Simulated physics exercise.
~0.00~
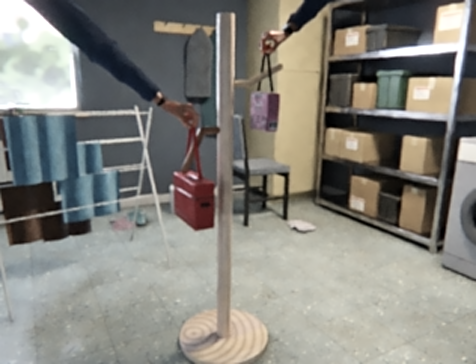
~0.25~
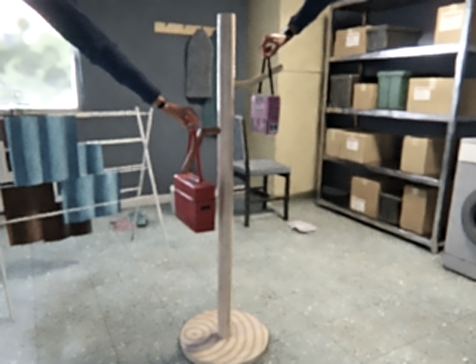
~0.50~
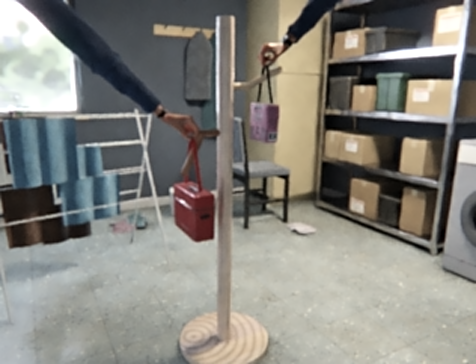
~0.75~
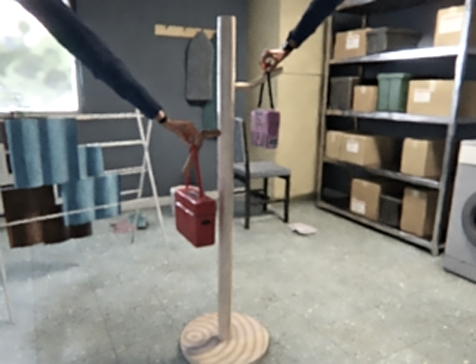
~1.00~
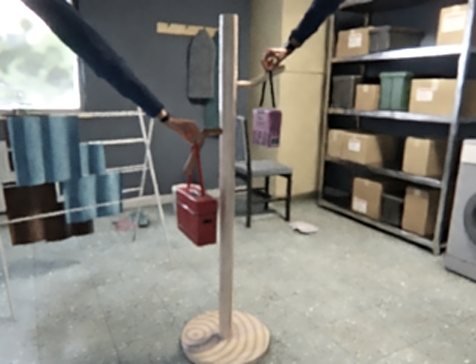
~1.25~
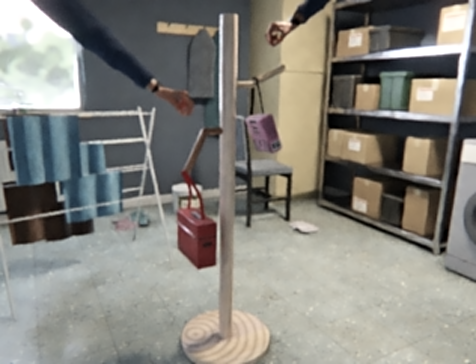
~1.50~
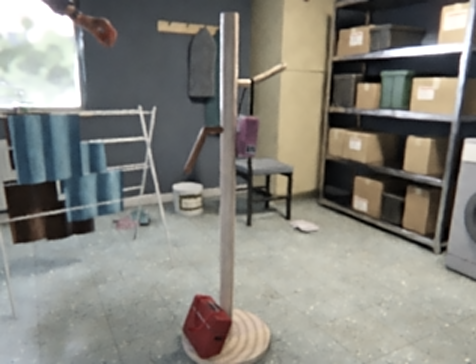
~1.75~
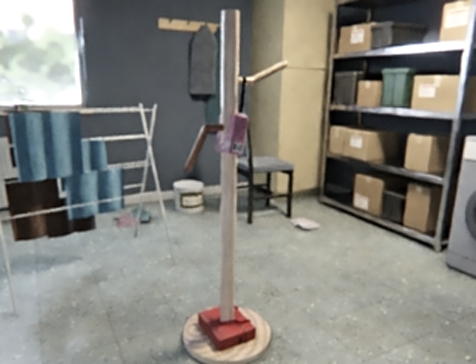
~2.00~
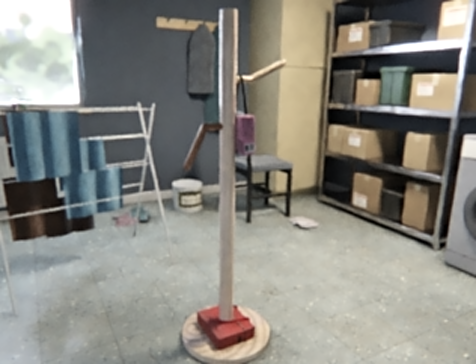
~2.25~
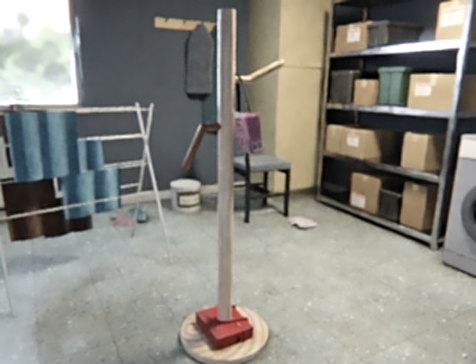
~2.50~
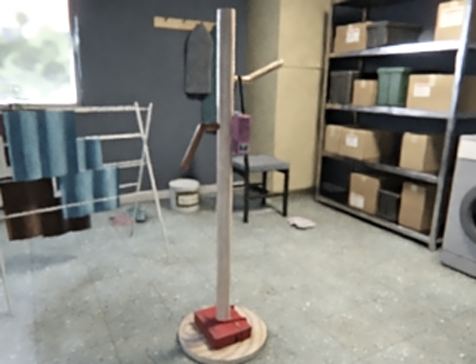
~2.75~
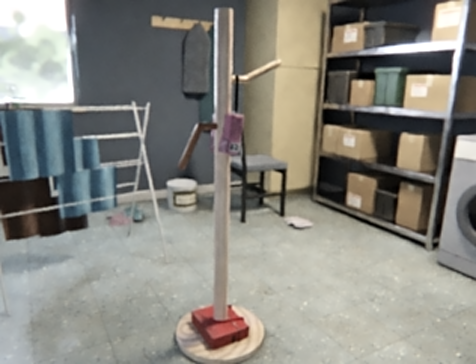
In a room with a drying rack of towels on the left and shelves of boxes on the right, a wooden stand with two pegs rises from a round base. Two hands reach in from above, lowering a red case by its loop onto the left peg and a pink pouch onto the right. The hands let go and draw back. The red case slips off and drops to the floor, toppling onto its side against the foot of the post. The pink pouch slides inward and swings behind and beside the post, still hanging at the end.
